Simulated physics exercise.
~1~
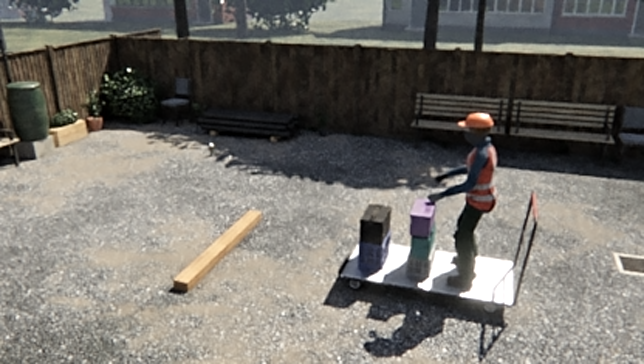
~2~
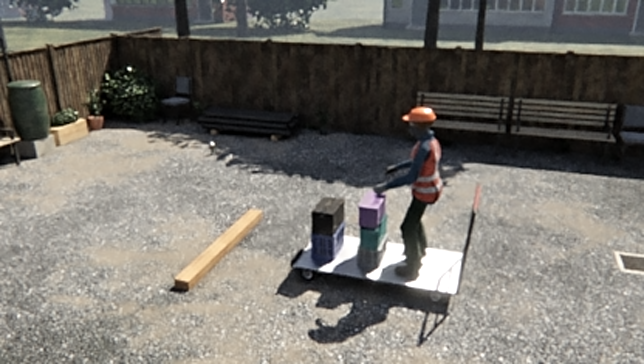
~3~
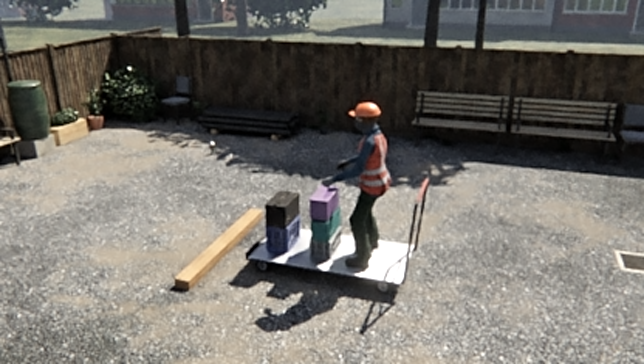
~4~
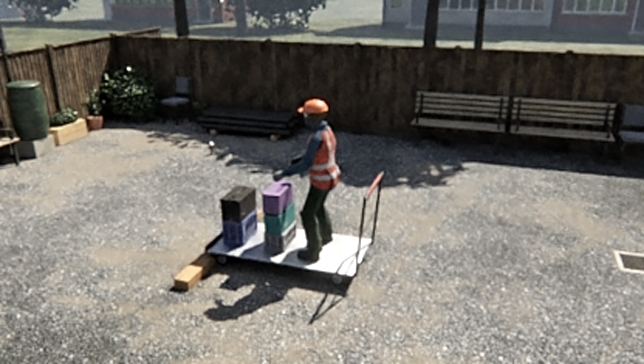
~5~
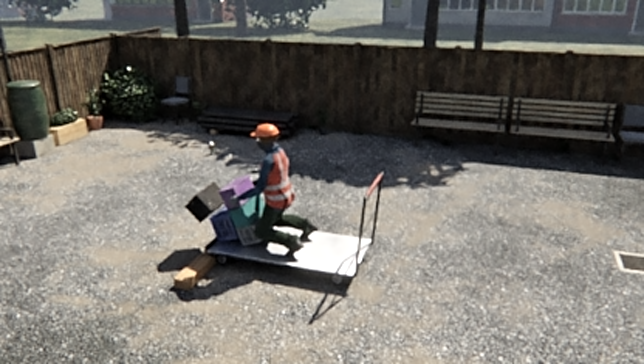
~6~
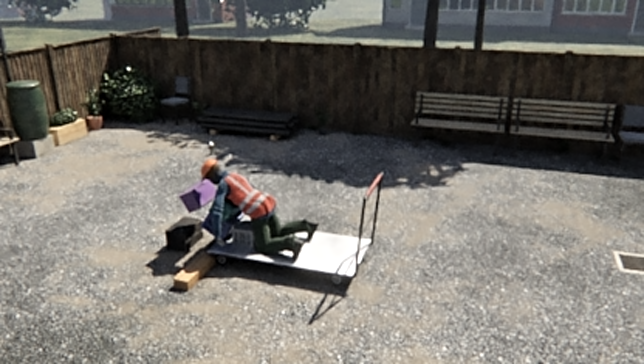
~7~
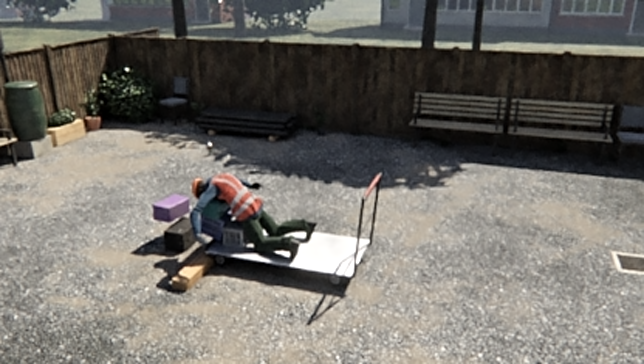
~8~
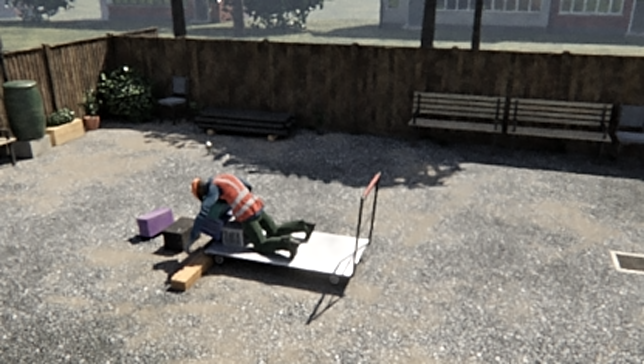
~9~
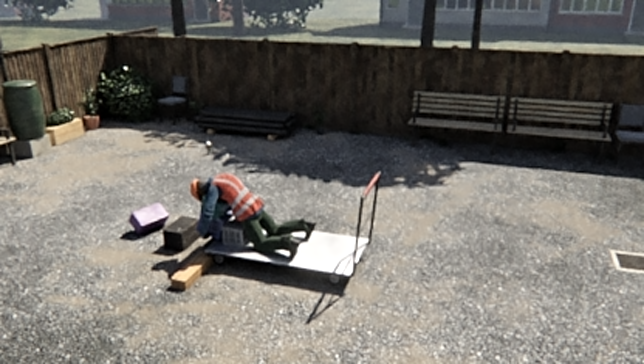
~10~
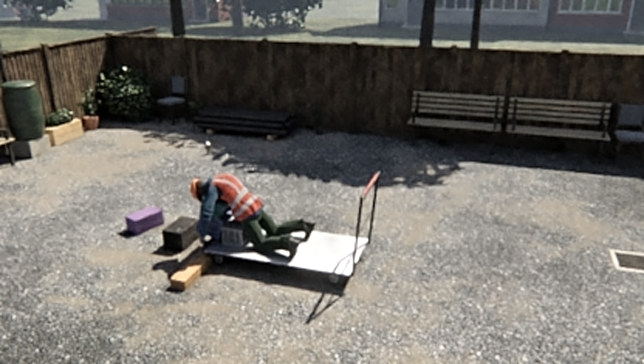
A person in an orange helmet and hi-vis vest stands on a flat white cart, seen from above in a fenced gravel yard with benches along the back. In front of the person are two short stacks, a black carton above a blue crate and a purple tote above teal and grey boxes. The cart rolls left until it meets a wooden beam and stops, level. The boxes pitch forward as the person drops to their knees and folds over them. The black carton and purple tote tumble onto the gravel, and the person ends slumped at the deck's front, hips still over it.
